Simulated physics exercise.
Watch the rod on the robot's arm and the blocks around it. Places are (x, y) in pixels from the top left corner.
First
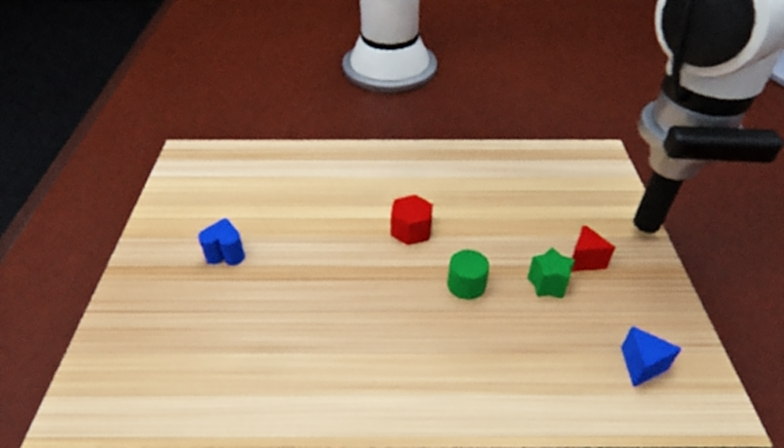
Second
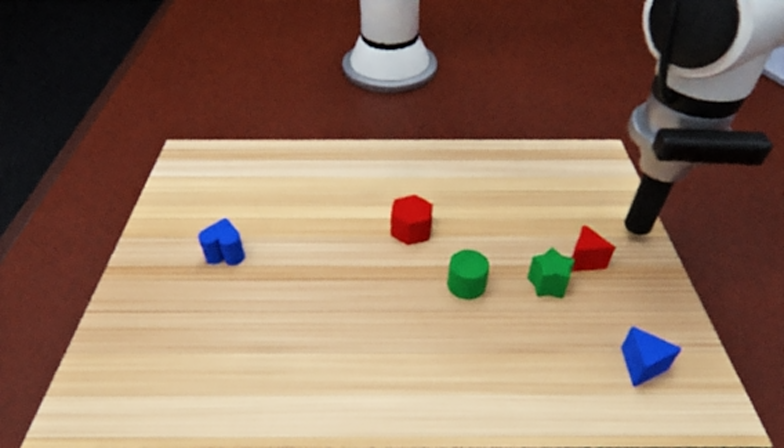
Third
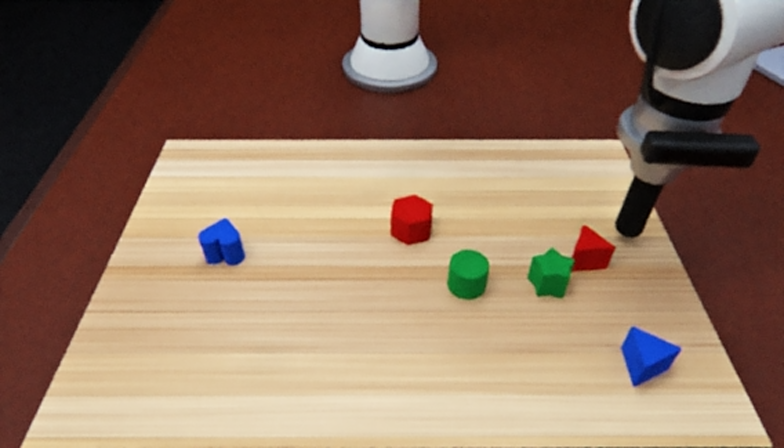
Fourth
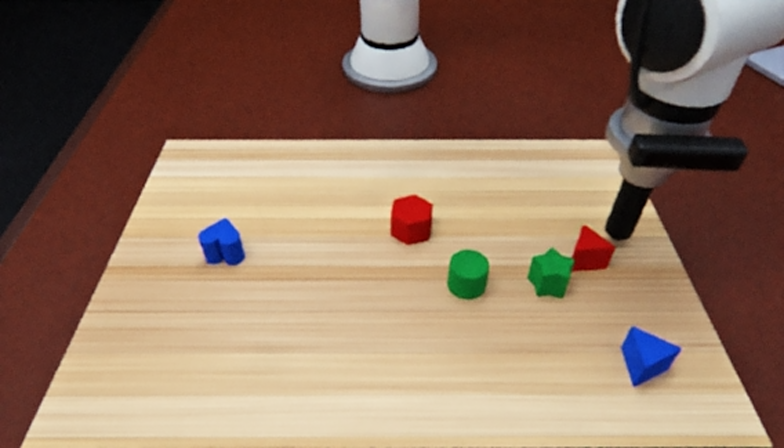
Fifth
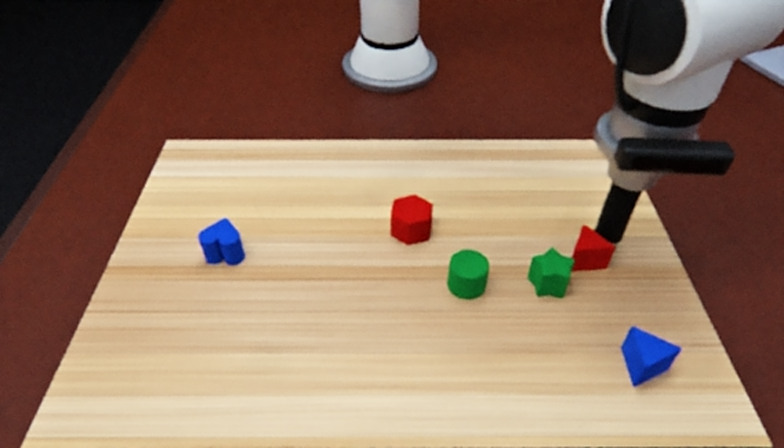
In this clip, a robot arm's dark rod moves slowly left and slightly toward the viewer over a wooden board, nearing a red triangular piece beside a green star-shaped block, while the red, green and blue blocks stay still.
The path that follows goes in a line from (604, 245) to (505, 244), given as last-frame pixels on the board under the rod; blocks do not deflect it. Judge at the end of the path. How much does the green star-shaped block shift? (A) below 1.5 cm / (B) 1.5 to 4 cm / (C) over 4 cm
A (below 1.5 cm)
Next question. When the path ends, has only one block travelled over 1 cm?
I believe so.
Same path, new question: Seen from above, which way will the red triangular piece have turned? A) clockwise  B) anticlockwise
Answer: B.
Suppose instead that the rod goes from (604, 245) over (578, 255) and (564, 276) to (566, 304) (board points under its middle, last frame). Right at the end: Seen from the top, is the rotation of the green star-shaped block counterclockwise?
Final answer: No.
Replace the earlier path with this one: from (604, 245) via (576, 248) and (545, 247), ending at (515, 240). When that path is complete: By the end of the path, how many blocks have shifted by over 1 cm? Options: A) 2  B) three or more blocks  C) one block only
(C)
What follows on the original path. One third of the way, rod (574, 236); red triangular piece (580, 242), turned 50° anticlockwise.
Two thirds of the way, rod (540, 235); red triangular piece (579, 242), turned 55° anticlockwise.
At the end, rod (507, 235); green star-shaped block in place; red triangular piece (579, 242), turned 55° anticlockwise.
